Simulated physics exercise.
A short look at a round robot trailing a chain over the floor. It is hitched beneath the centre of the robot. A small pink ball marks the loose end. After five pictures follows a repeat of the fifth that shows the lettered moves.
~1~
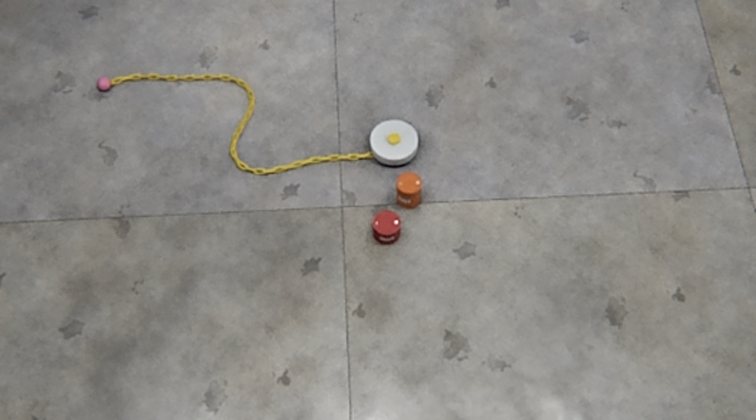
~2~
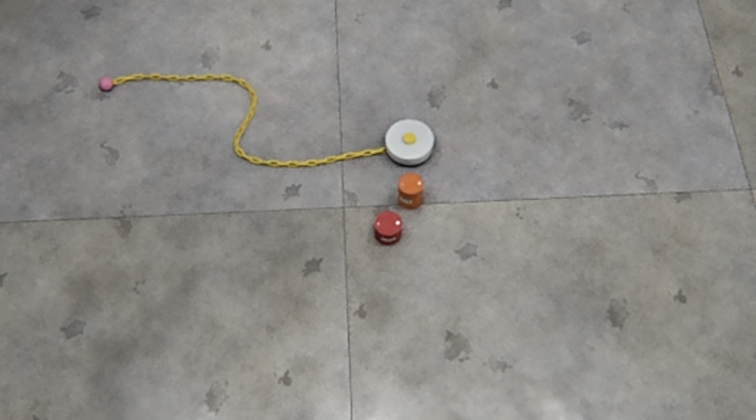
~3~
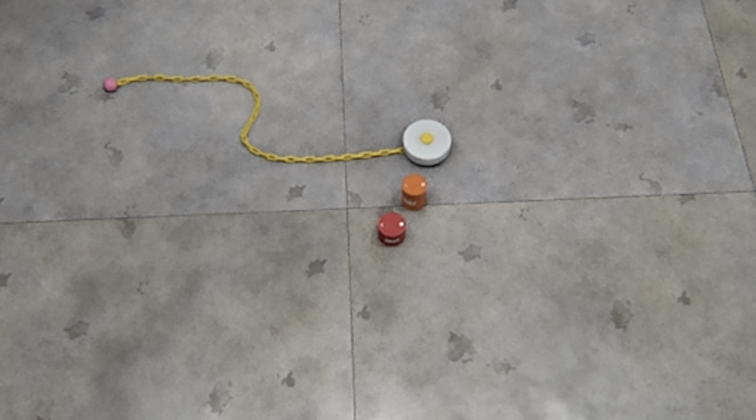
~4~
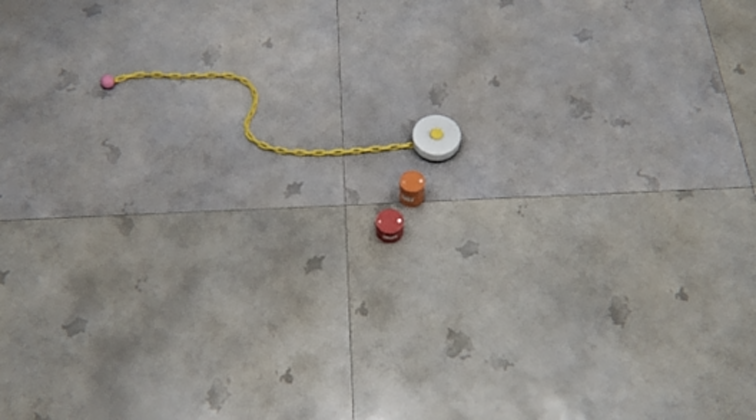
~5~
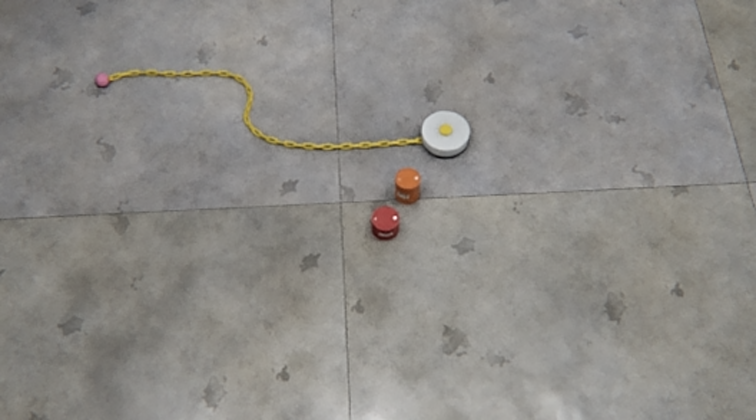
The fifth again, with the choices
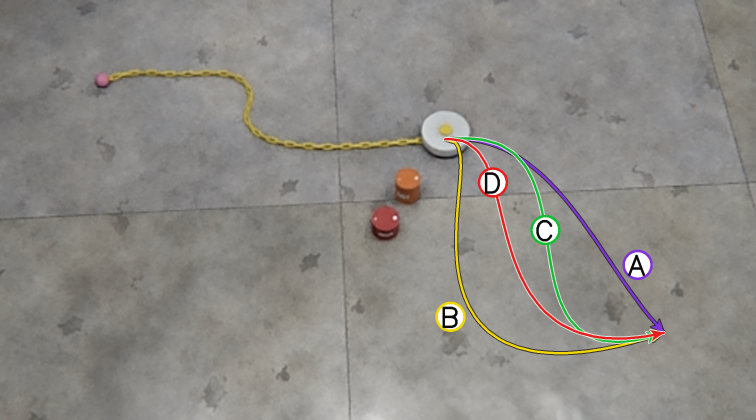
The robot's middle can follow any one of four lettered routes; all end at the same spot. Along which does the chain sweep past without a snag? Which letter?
Line A does it.
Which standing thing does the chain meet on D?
It is the orange keg.
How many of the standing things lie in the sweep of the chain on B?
Two.
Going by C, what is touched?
It meets the orange keg.
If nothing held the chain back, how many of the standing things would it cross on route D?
One.
On the marked copy, A from (445, 139) via (572, 208) to (664, 333); B from (445, 139) via (469, 307) to (664, 333); C from (445, 139) via (547, 241) to (660, 334); D from (445, 139) via (515, 261) to (664, 333).
Taking A. A third of the way, robot (545, 172), middle of the chain (342, 119), free end (152, 76).
Two thirds of the way, robot (614, 261), middle of the chain (423, 158), free end (237, 93).
When it is over, robot (666, 329), middle of the chain (477, 202), free end (299, 112); nothing has been touched.
As for the rest, B meets the red tub and orange keg; C meets the orange keg; D meets the orange keg.
